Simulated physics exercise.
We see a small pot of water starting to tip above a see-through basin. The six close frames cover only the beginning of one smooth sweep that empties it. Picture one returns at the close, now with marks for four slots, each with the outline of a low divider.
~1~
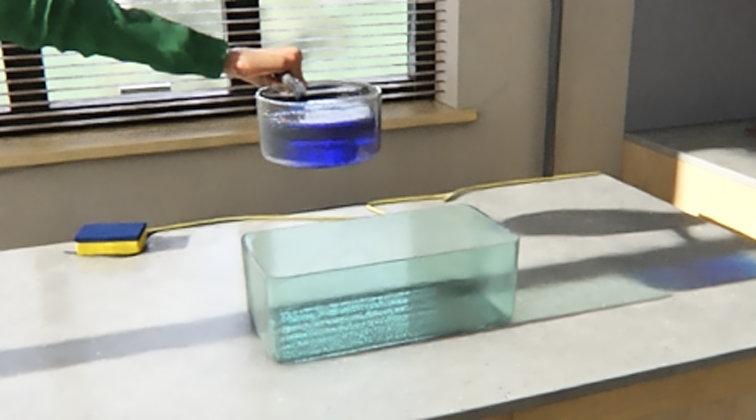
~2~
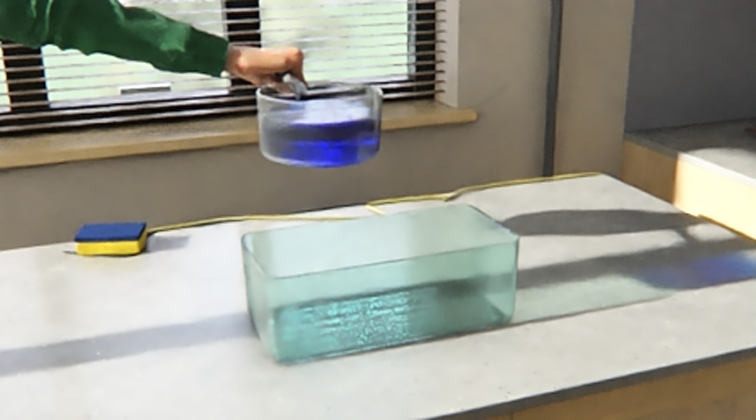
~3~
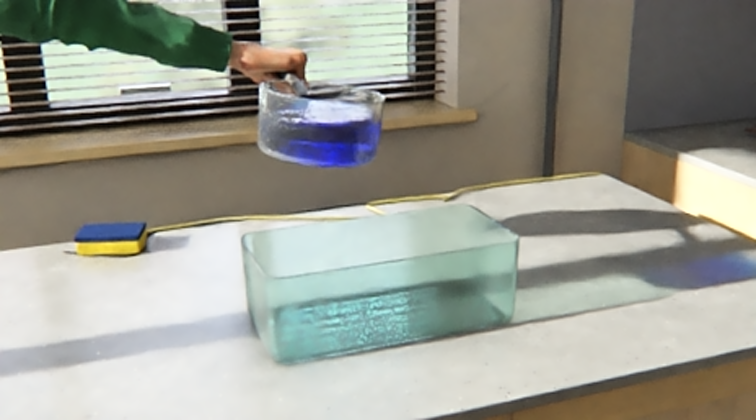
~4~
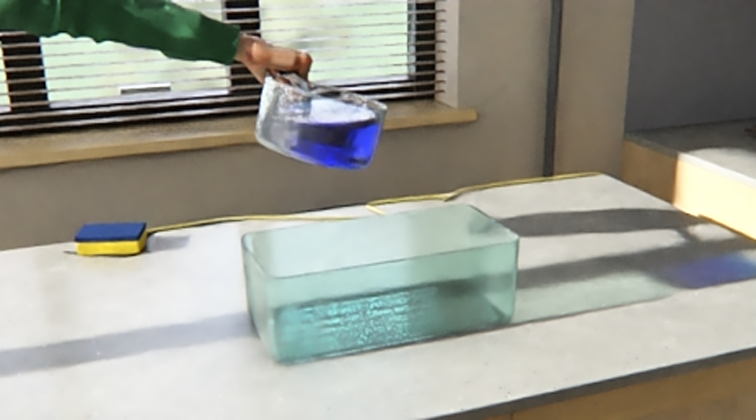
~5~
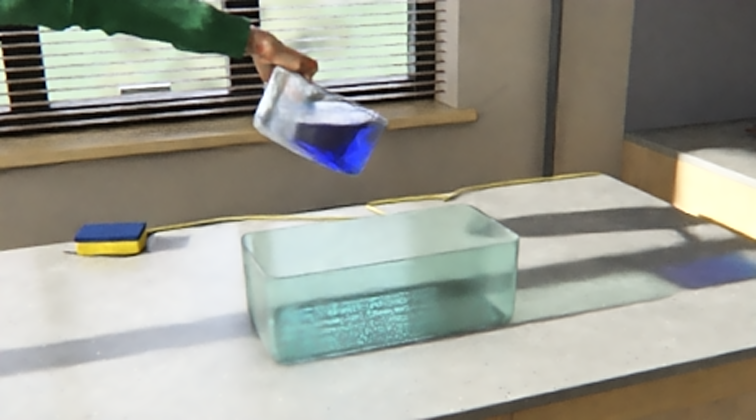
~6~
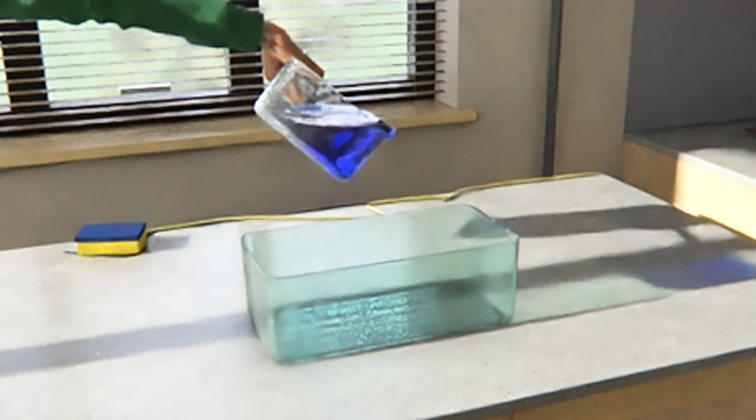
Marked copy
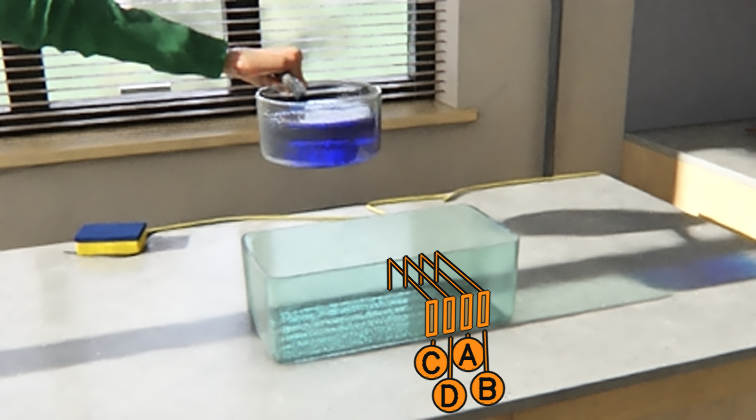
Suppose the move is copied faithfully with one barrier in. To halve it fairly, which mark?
I would pick place C.
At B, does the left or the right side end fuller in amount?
The left side.
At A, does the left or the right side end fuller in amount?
More ends on the left.
On the marked copy, A at (467, 334); B at (484, 331); C at (433, 341); D at (450, 337).
With A, about 88 % ends left of the wall and 7 % right of it; 5 % is lost outside.
With B, about 85 % ends left of the wall and 10 % right of it; 6 % is lost outside.
With C, about 51 % ends left of the wall and 46 % right of it; 3 % is lost outside.
With D, about 73 % ends left of the wall and 23 % right of it; 4 % is lost outside.
